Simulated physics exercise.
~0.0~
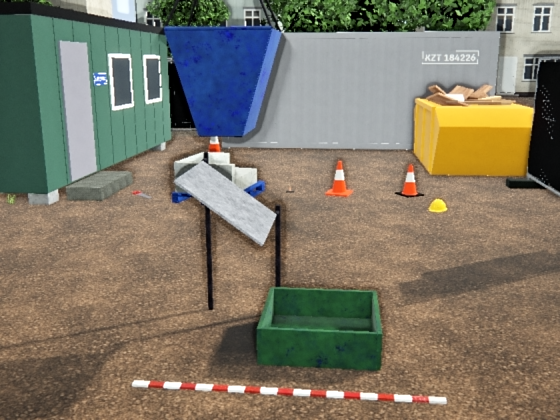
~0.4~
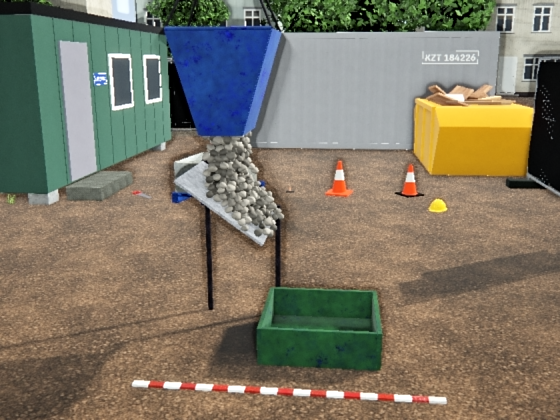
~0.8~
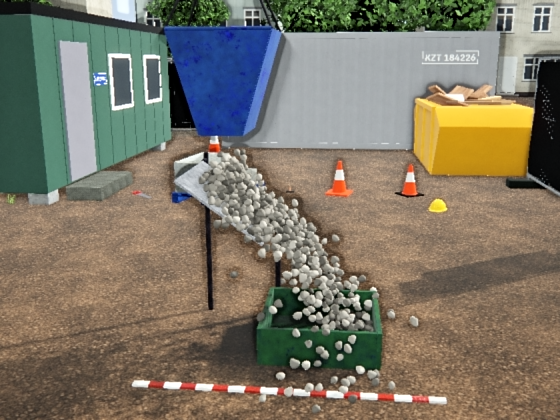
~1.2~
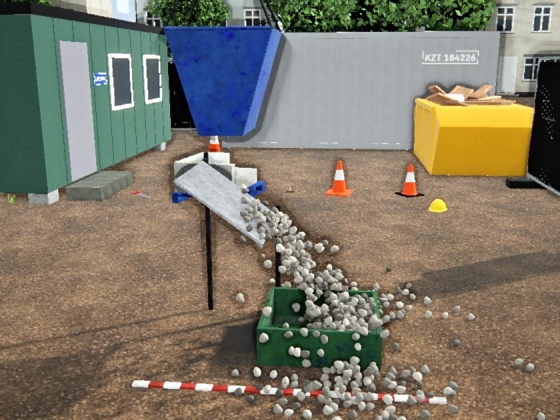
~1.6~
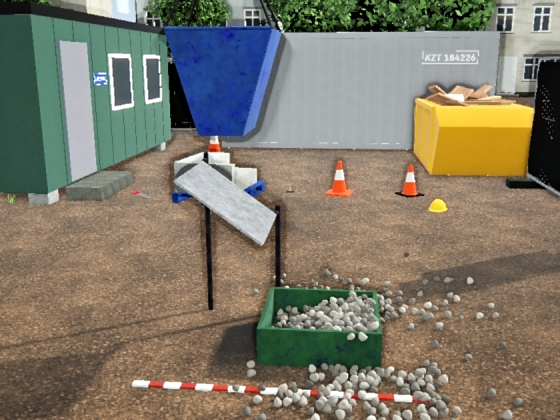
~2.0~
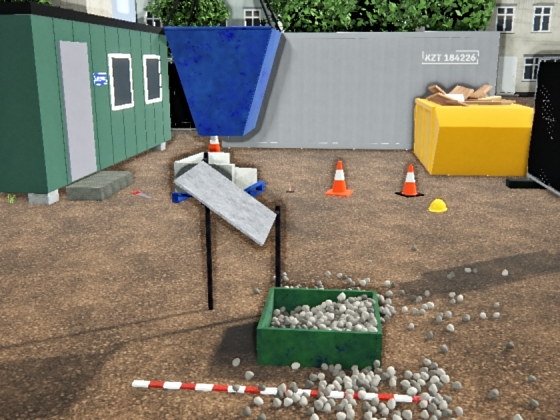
In a fenced yard, round grey stones poured from a blue hopper onto a sloping slab and tumbled down to the right into a green bin, where most came to rest, while many others spilled onto the ground in front and to the right.
